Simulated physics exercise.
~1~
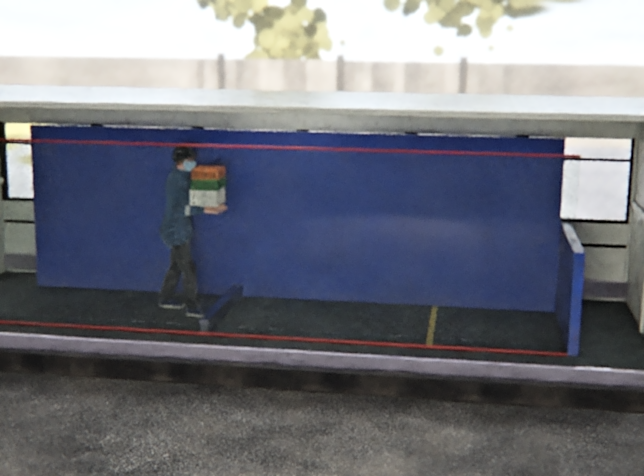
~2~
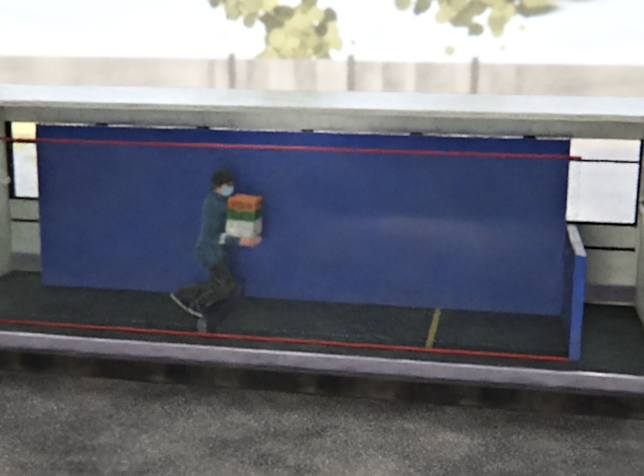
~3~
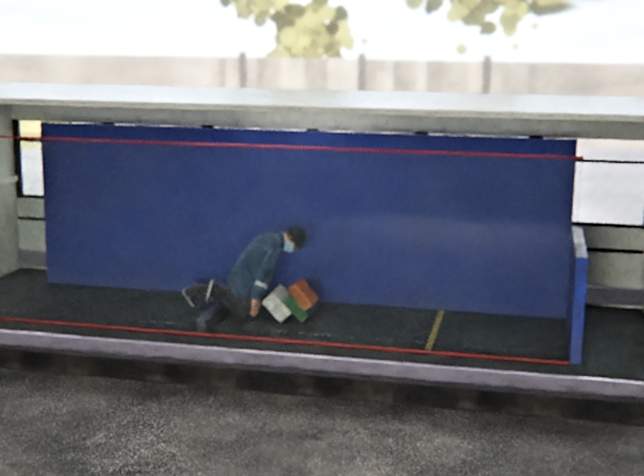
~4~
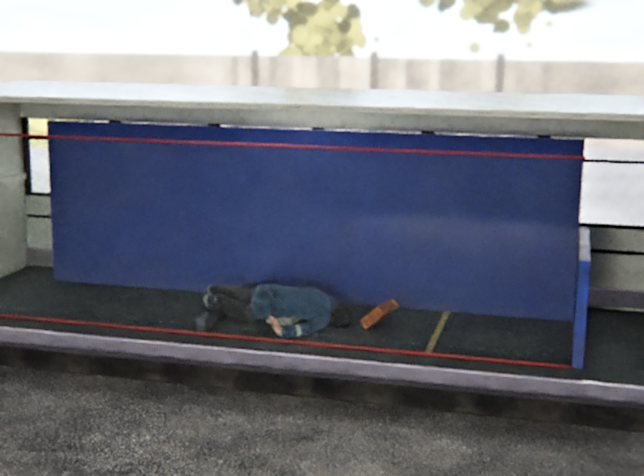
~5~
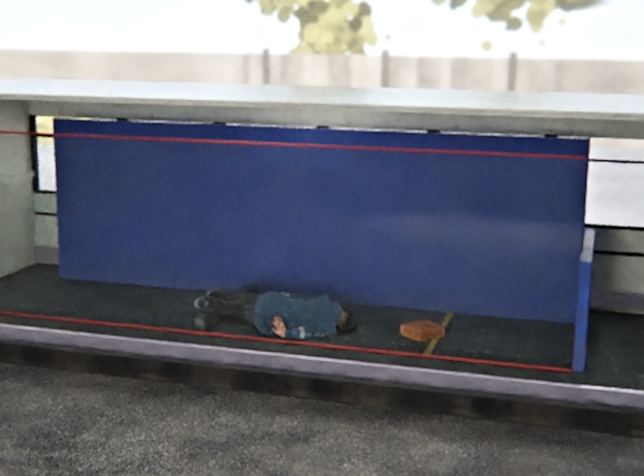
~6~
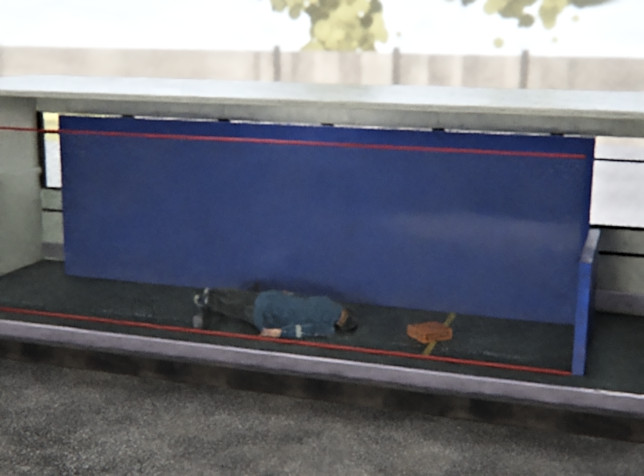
The video shows a masked person carrying stacked orange, green and white boxes rightward past a blue wall, then pitching forward and dropping them. The person ends lying still on the dark floor, with the orange box resting to the right at a yellow line.
